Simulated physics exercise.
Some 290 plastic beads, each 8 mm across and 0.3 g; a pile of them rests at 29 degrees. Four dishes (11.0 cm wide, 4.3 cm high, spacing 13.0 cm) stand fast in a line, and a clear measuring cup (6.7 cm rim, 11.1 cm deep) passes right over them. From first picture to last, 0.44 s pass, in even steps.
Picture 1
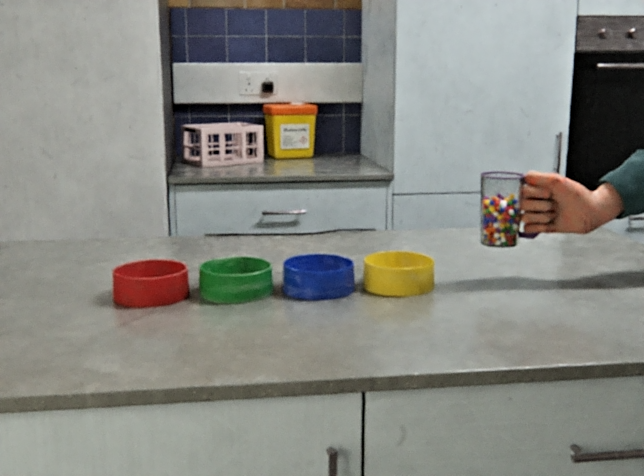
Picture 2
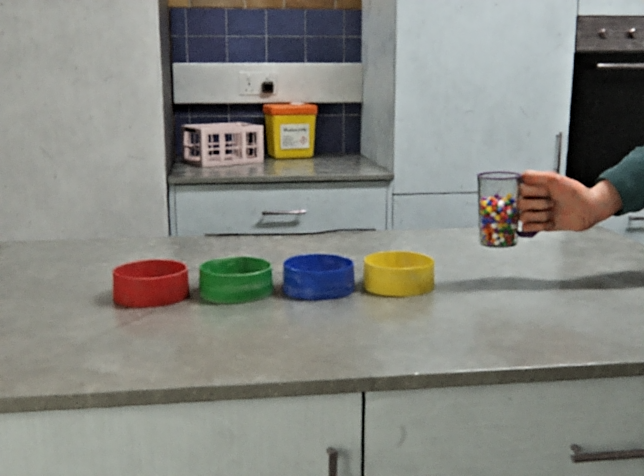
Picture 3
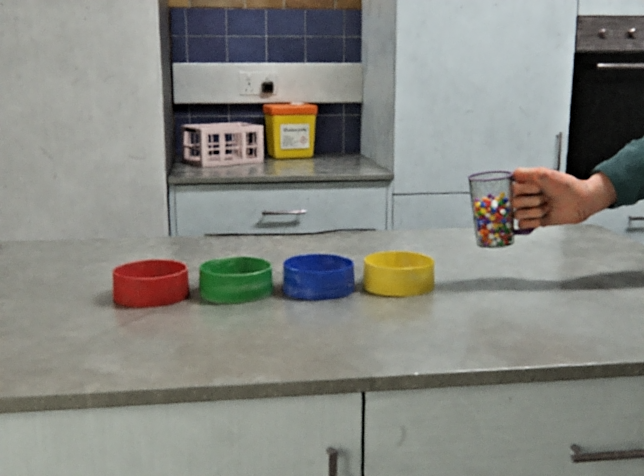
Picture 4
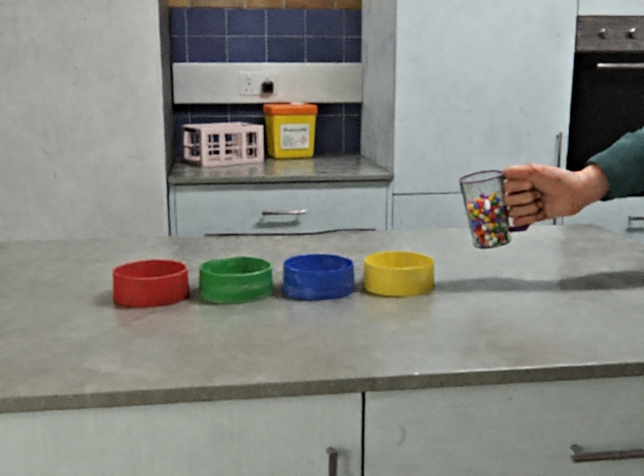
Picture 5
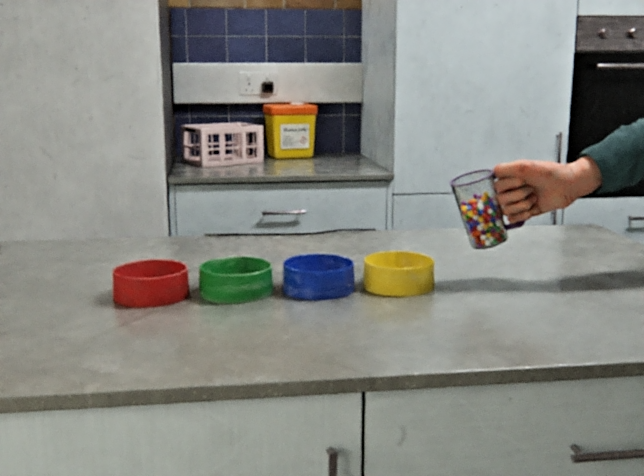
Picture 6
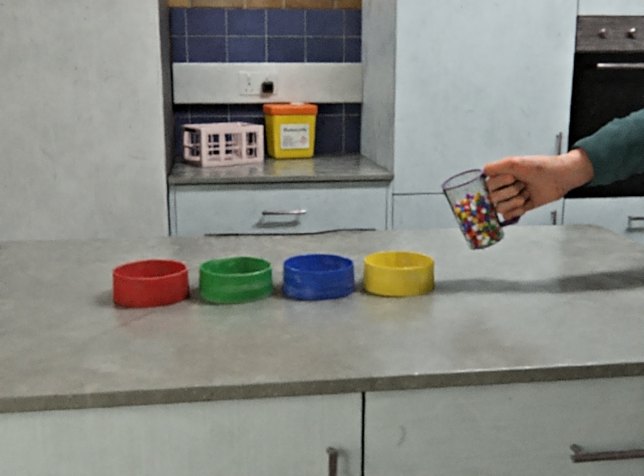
A hand in a dark green sleeve, reaching in from the right, holds a clear measuring cup of multicoloured beads above a grey kitchen counter, seen from the front. Red, green, blue and yellow dishes stand in a row from left to centre, before pale cabinets and blue tiles. The hand moves the cup slightly left while steadily tilting it leftward, the beads shifting inside and the dishes staying still.
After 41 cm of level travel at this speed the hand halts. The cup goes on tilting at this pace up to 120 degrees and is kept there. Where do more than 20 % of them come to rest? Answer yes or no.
Red dish: No; blue dish: Yes; green dish: No; yellow dish: No; on the counter: No.
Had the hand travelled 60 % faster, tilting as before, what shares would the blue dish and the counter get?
Then: Blue 0, counter 10.
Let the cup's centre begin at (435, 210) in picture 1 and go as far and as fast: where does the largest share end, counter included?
The winner: Green.
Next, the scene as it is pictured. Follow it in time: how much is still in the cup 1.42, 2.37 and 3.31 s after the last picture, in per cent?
About 70, 0, 0.
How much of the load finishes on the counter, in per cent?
About 0 per cent.
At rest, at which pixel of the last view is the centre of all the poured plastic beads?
At about (309, 279).
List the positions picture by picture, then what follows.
In the first frame, cup at (501, 209), tilt 0 degrees, lip at (483, 176), moved 0.0 cm; middle of the pieces at (502, 223); yellow dish at (399, 260); blue dish at (319, 263); green dish at (236, 266); red dish at (150, 269).
In the second frame, cup at (499, 209), tilt 2 degrees, lip at (479, 177), moved 0.4 cm; middle of the pieces at (500, 223).
In the third frame, cup at (493, 210), tilt 7 degrees, lip at (470, 179), moved 1.4 cm; middle of the pieces at (495, 223).
In the fourth frame, cup at (487, 210), tilt 13 degrees, lip at (461, 182), moved 2.4 cm; middle of the pieces at (490, 223).
In the fifth frame, cup at (480, 210), tilt 19 degrees, lip at (452, 185), moved 3.4 cm; middle of the pieces at (485, 222).
In the sixth frame, cup at (474, 210), tilt 24 degrees, lip at (443, 188), moved 4.5 cm; middle of the pieces at (481, 222); yellow dish at (399, 260); blue dish at (319, 263); green dish at (236, 266); red dish at (150, 269).
Then, 1.42 s after the last picture, tilt 116 degrees; cup holds 70 %, blue 30 %.
Then, 2.37 s after the last picture, tilt 120 degrees; cup holds 0 %, blue 100 %.
Then, 3.31 s after the last picture, tilt 120 degrees; cup holds 0 %, blue 100 %.
In the end, red 0 %, blue 100 %, green 0 %, yellow 0 %, counter 0 %.
